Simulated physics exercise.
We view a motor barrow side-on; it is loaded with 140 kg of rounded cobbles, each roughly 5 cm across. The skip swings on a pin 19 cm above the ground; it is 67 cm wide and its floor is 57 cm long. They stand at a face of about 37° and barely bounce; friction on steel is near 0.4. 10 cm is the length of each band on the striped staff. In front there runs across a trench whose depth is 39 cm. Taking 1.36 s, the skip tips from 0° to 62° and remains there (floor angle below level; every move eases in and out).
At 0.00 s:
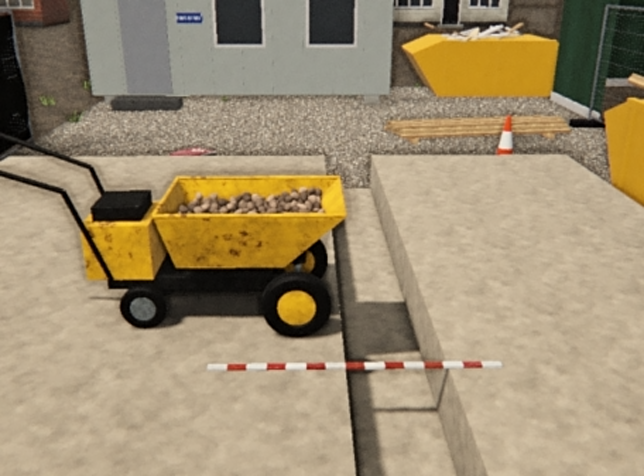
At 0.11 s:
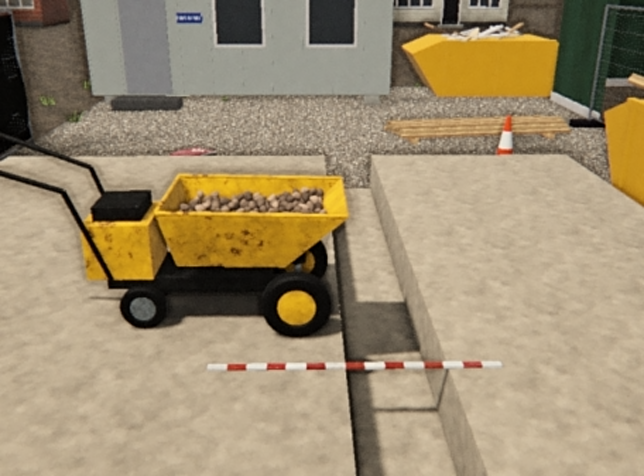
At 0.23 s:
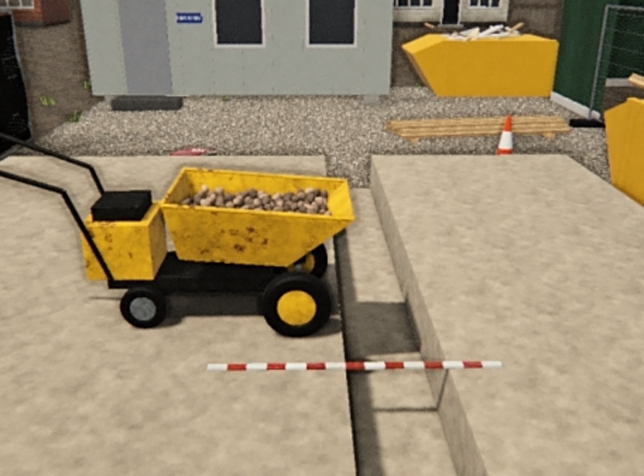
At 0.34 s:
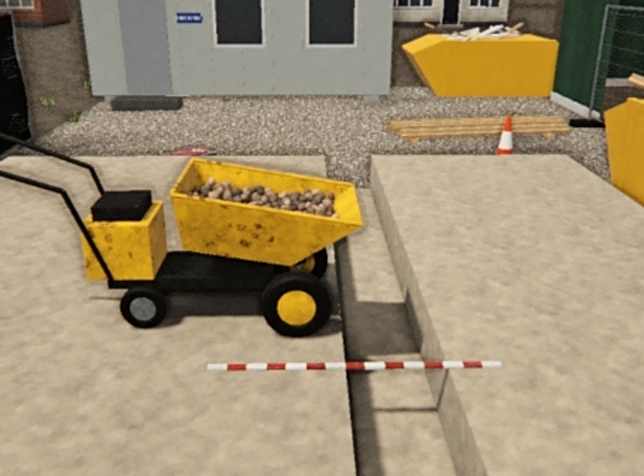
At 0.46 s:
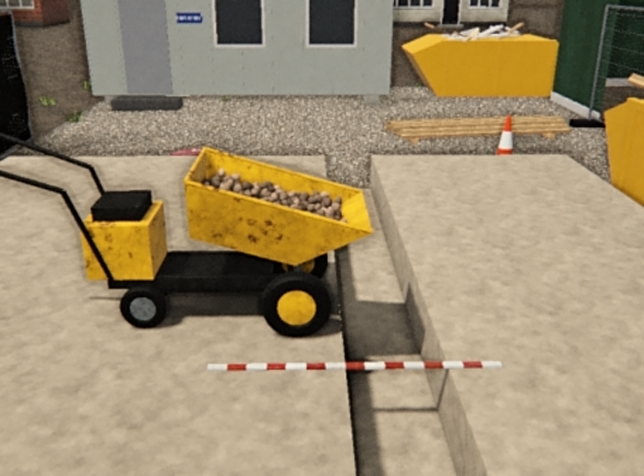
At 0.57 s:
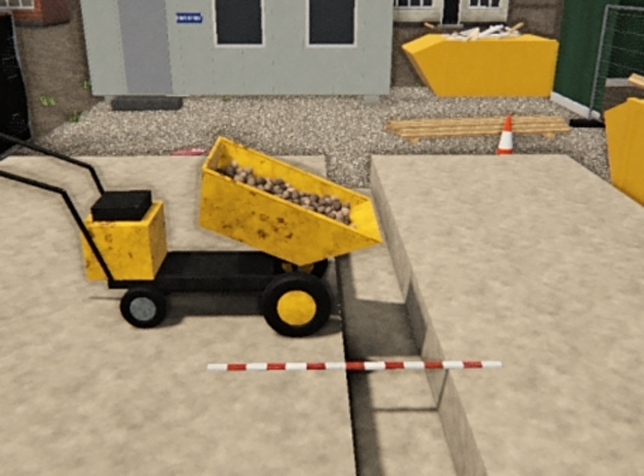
On a building site with a grey cabin and a yellow waste container behind, a yellow motor barrow loaded with rounded stones stands left of a trench. Its skip begins level, then tilts gradually forward to the right, the rear rising and the front lip dipping over the trench, stones still inside.
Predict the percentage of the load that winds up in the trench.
My prediction is about 59 per cent.
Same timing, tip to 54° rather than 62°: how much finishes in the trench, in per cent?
It would be close to 55 percent.
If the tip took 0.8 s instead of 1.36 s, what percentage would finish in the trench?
Expected share: Around 50%.
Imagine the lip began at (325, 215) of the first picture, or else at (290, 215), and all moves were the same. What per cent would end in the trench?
Roughly 85 percent for the first, and 100 percent for the second.
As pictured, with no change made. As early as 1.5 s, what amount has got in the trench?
By then, around 15 percent.
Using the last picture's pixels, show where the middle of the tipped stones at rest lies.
Their middle ends up near (418, 347).
After 1.0 s the floor is at 52°; 100 % in the skip; the foremost stones are at (385, 253).
After 1.5 s the floor is at 62°; 73 % in the skip, 16 % in the trench, 11 % past the trench; the foremost stones are at (456, 306).
After 1.8 s the floor is at 62°; 33 % in the skip, 28 % in the trench, 39 % past the trench; the foremost stones are at (532, 306).
After 3.8 s the floor is at 62°; 0 % in the skip, 59 % in the trench, 41 % past the trench; the foremost stones are at (609, 316).
